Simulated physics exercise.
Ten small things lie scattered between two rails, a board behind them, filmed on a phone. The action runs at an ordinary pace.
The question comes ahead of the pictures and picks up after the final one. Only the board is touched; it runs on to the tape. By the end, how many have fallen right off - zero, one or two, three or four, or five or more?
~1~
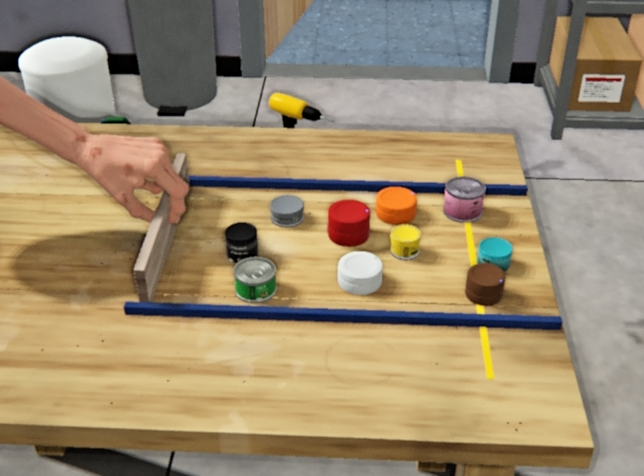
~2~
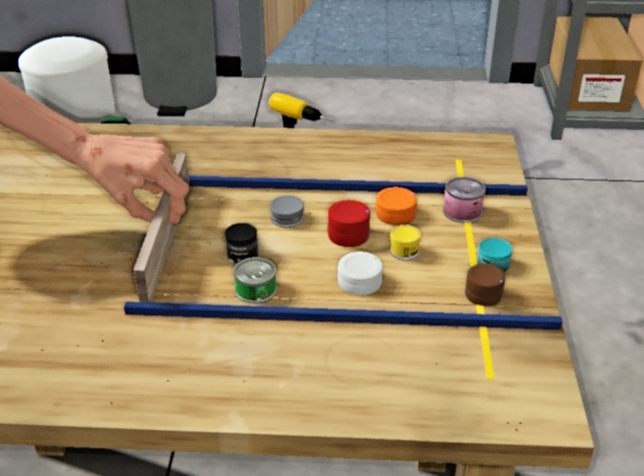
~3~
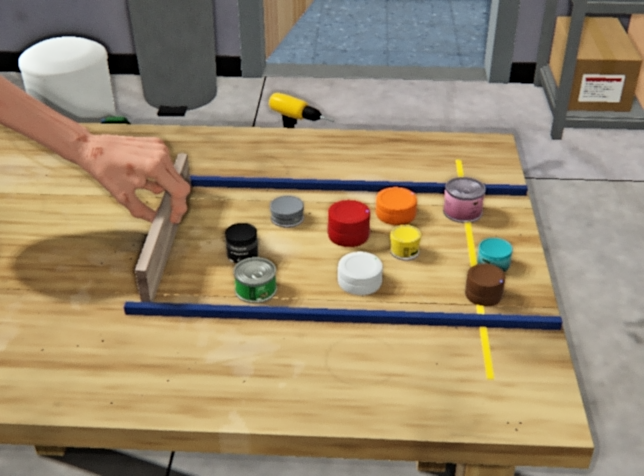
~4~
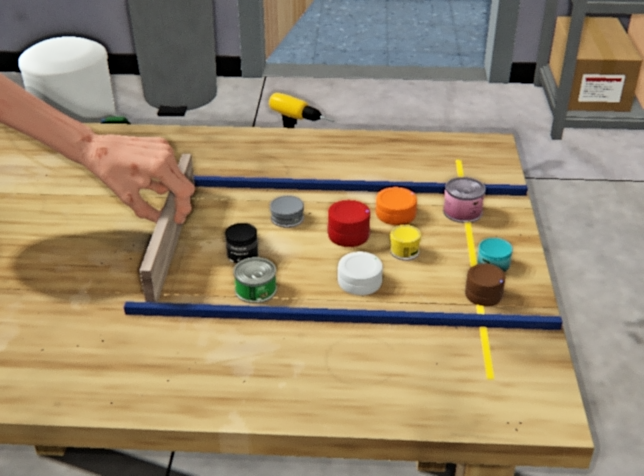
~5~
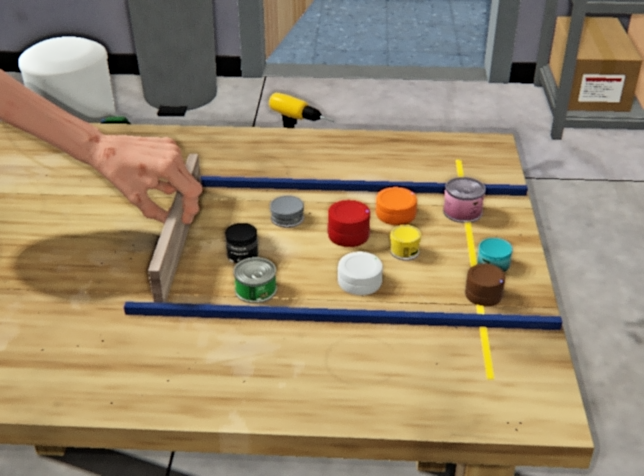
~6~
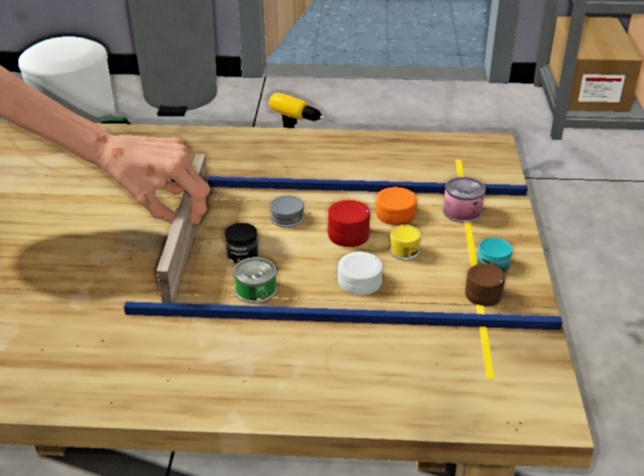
Most likely the sweep will knock off one or two.
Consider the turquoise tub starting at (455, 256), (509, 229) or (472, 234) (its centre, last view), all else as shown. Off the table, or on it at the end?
Taking the places in the order given: It drops, it holds firm, it holds firm.
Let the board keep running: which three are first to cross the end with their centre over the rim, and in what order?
It runs the pink pot, the turquoise tub, and lastly the brown lid.
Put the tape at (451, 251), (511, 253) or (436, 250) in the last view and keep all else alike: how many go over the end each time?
Try 1: 1; try 2: 6; try 3: 0.
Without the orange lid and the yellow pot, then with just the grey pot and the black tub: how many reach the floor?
In the first try 0, in the other 0.
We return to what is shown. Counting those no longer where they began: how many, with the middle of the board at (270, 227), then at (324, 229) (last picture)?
The count reaches 3 first and 5 second.
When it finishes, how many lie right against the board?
It ends up touching 4.
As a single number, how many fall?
I count 2 in all.
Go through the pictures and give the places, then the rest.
In the first picture, turquoise tub (495, 255); brown lid (485, 284); pink pot (464, 200); board (165, 224); tape (472, 251).
In the second picture, brown lid (485, 285); grey pot (287, 212).
In the third picture, pink pot (464, 200); black tub (242, 244).
In the fourth picture, turquoise tub (495, 256); red lid (349, 223).
In the fifth picture, brown lid (485, 285); board (178, 224).
In the sixth picture, turquoise tub (495, 256); brown lid (485, 285); pink pot (464, 200); board (186, 224); tape (472, 251).
Soon after, none off yet; turquoise tub at rest near (495, 256); brown lid at rest near (485, 285); pink pot at rest near (464, 200).
By the end, the number that fall off is one or two; fallen, pink pot and turquoise tub.
